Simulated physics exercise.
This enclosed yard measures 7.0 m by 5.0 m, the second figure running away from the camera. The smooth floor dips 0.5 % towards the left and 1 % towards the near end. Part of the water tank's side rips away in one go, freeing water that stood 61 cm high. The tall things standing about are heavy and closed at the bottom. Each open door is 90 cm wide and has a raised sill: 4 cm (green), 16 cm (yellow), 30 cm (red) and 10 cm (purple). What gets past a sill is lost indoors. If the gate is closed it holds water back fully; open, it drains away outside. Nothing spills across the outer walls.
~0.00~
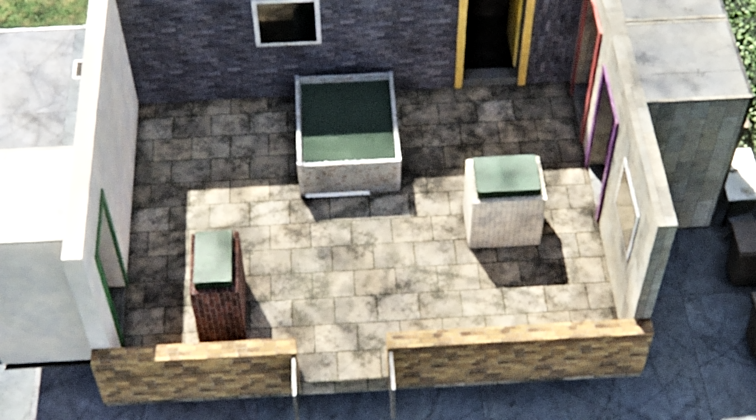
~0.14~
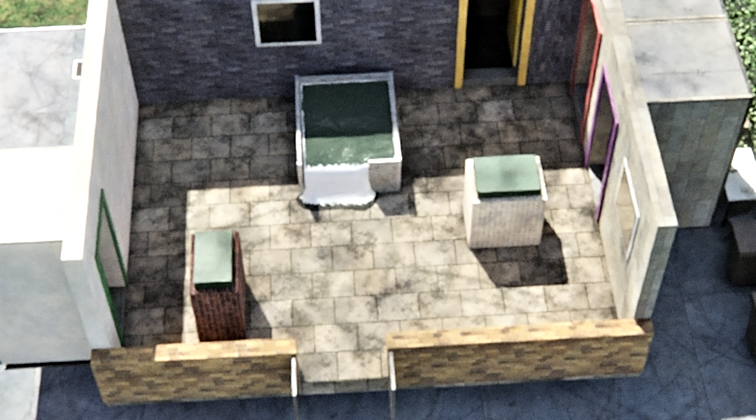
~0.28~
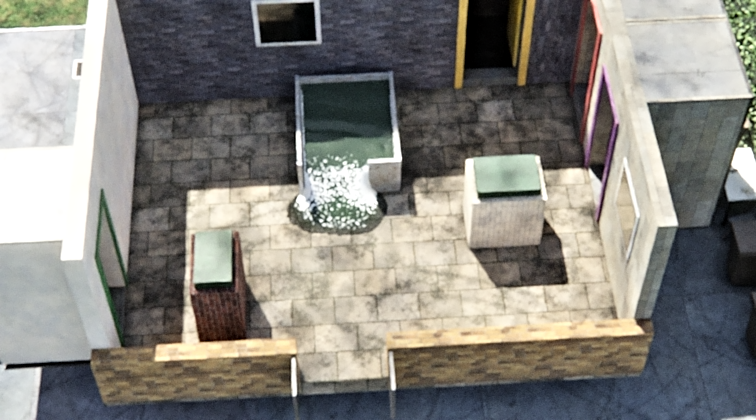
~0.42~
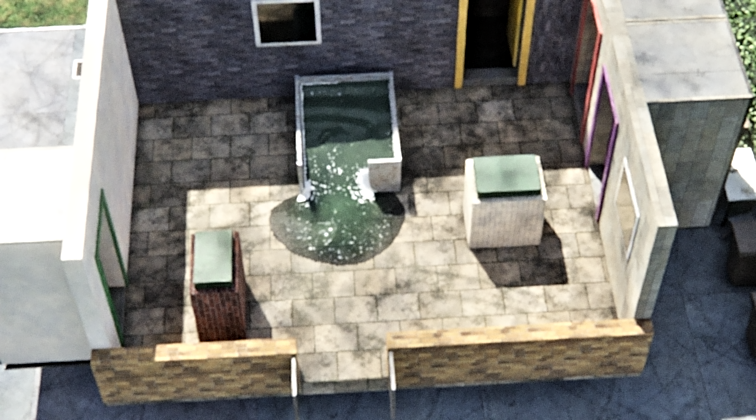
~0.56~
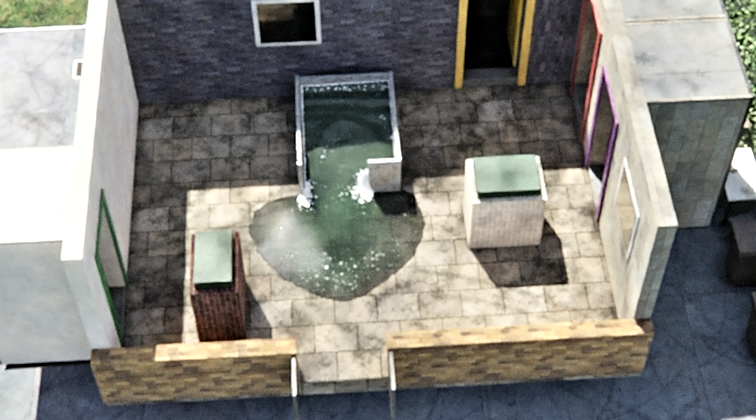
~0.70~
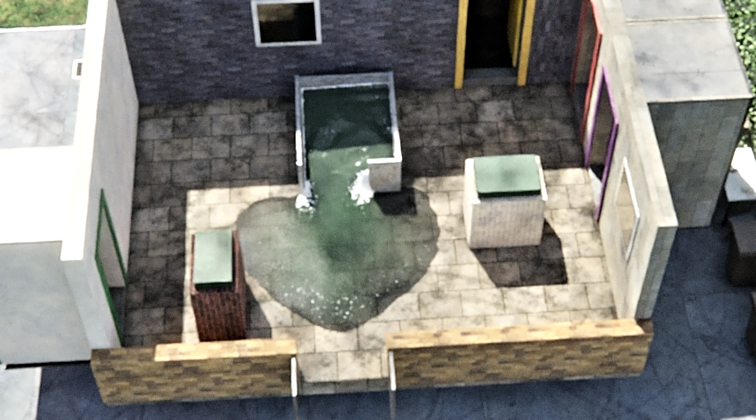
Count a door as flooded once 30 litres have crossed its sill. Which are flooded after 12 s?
Door by door: At the green door it exceeds the limit; at the yellow door it stays under the limit; at the red door it does not reach the limit; at the purple door it keeps below the limit.
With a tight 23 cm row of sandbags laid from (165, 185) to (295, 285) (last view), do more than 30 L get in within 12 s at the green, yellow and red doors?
Then: Green below, yellow below, red below.
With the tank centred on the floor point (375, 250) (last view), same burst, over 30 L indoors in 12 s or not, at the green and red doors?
Against that limit: Green below, red under.
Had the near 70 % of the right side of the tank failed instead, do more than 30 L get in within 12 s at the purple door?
Then: Purple above.
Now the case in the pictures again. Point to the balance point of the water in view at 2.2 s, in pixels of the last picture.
At about (335, 226).
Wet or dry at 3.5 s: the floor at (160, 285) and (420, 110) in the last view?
In that order: Under water, still dry.
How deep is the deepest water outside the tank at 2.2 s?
Up to some 28 cm.
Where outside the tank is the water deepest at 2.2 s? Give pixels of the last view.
Near (253, 370).
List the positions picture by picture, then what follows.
The first picture shows the water tank at (347, 122) is whole and still, 61 cm deep.
In the second picture, the front is at (372, 201), 0.6 m from the gap at (336, 181); 0.2 m2 of floor is under water; 61 cm left at the back of the water tank.
In the third picture, water pours out at (336, 183) and has run 0.8 m, to (370, 226); typically 10 cm deep outside, 61 cm at the water tank's back.
In the fourth picture, the front is at (352, 260), 1.3 m from the gap at (336, 184); 1.8 m2 of floor is under water; 58 cm left at the back of the water tank.
In the fifth picture, water pours out at (336, 184) and has run 1.9 m, to (349, 295); typically 5 cm deep outside, 52 cm at the water tank's back.
In the sixth picture, the front is at (330, 325), 2.4 m from the gap at (336, 183); 4.4 m2 of floor is under water; 52 cm left at the back of the water tank.
After 1.4 s water covers 30 % of the floor and is deepest (29 cm) near (324, 200); green door not reached, yellow door not reached, red door not reached, purple door not reached.
After 2.2 s water covers 40 % of the floor and is deepest (28 cm) near (253, 370); green door 4 cm at the sill, 1 L in, yellow door not reached, red door not reached, purple door not reached.
After 3.5 s water covers 45 % of the floor and is deepest (16 cm) near (121, 378); green door 11 cm at the sill, 28 L in, yellow door not reached, red door not reached, purple door not reached.
After 7.0 s water covers 70 % of the floor and is deepest (8 cm) near (121, 378); green door 5 cm at the sill, 54 L in, yellow door not reached, red door 1 cm at the sill, 0 L in, purple door 2 cm at the sill, 0 L in.
After 12.0 s water covers 80 % of the floor and is deepest (6 cm) near (121, 378); green door 4 cm at the sill, 57 L in, yellow door 1 cm at the sill, 0 L in, red door 1 cm at the sill, 0 L in, purple door 2 cm at the sill, 0 L in.
